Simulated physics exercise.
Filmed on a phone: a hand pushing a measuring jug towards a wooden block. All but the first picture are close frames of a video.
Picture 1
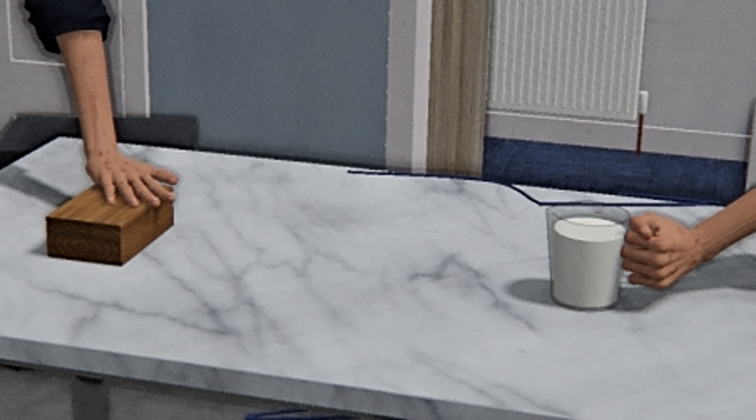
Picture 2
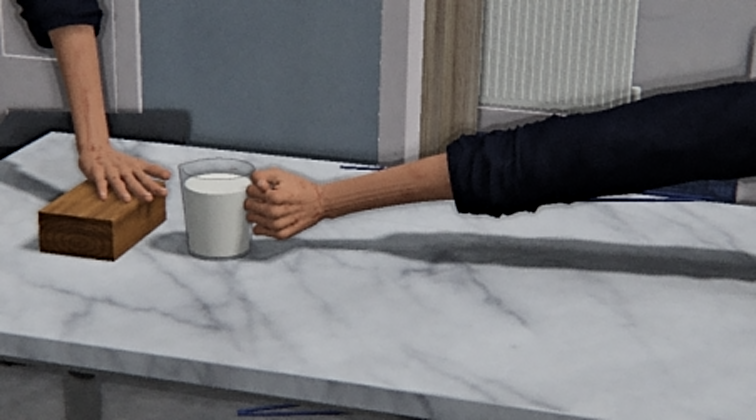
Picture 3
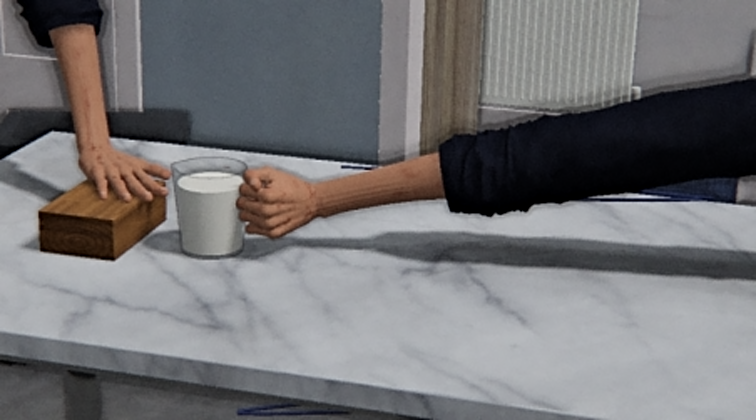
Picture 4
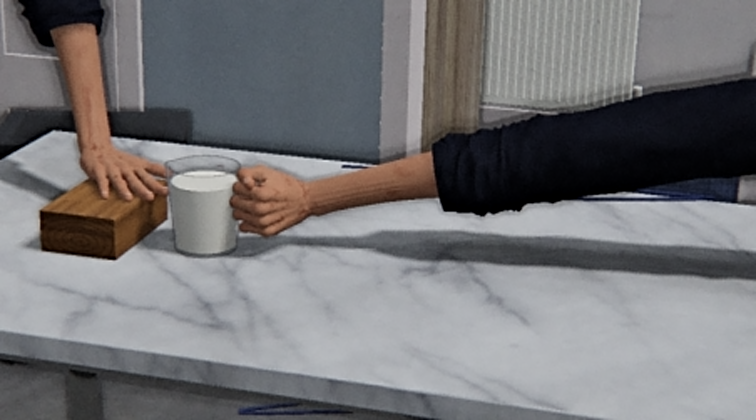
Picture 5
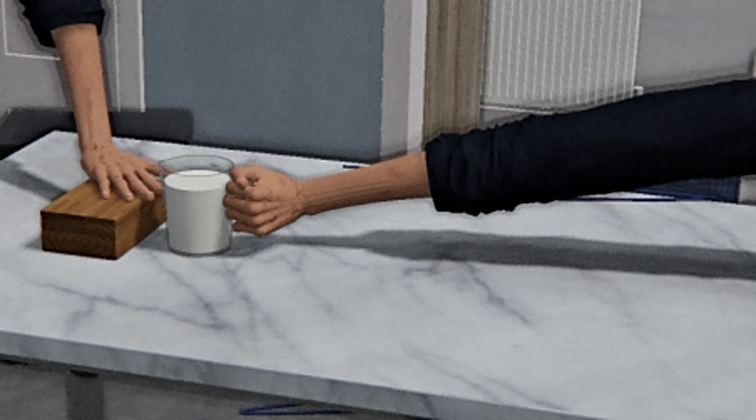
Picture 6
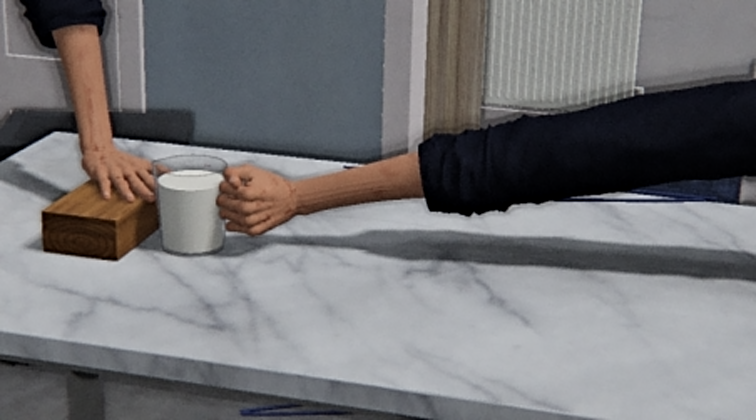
A measuring jug of white liquid, gripped by a hand, slid left across a marble table, then crept closer to a wooden block that another hand was resting on.
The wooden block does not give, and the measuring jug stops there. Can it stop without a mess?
The measuring jug stays dry outside.
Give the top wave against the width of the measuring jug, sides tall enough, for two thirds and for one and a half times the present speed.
In turn 10 and 20 per cent.
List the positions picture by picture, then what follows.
The first frame shows at rest; measuring jug (588, 254) about three quarters full; wooden block (112, 221).
The second frame shows under way; measuring jug about three quarters full, surface at (219, 184).
The third frame shows on by 5 px; measuring jug (212, 206) about three quarters full.
The fourth frame shows on by 5 px; measuring jug about three quarters full, surface at (205, 181).
The fifth frame shows on by 5 px; measuring jug (199, 204) about three quarters full.
The sixth frame shows on by 5 px; measuring jug about three quarters full, surface at (192, 180); wooden block (108, 216).
Shortly, the measuring jug meets the wooden block.
Then, the milk surges up the wall; the wave climbs under half way to the rim.
At the finish, the measuring jug stands at the wooden block; none is lost.
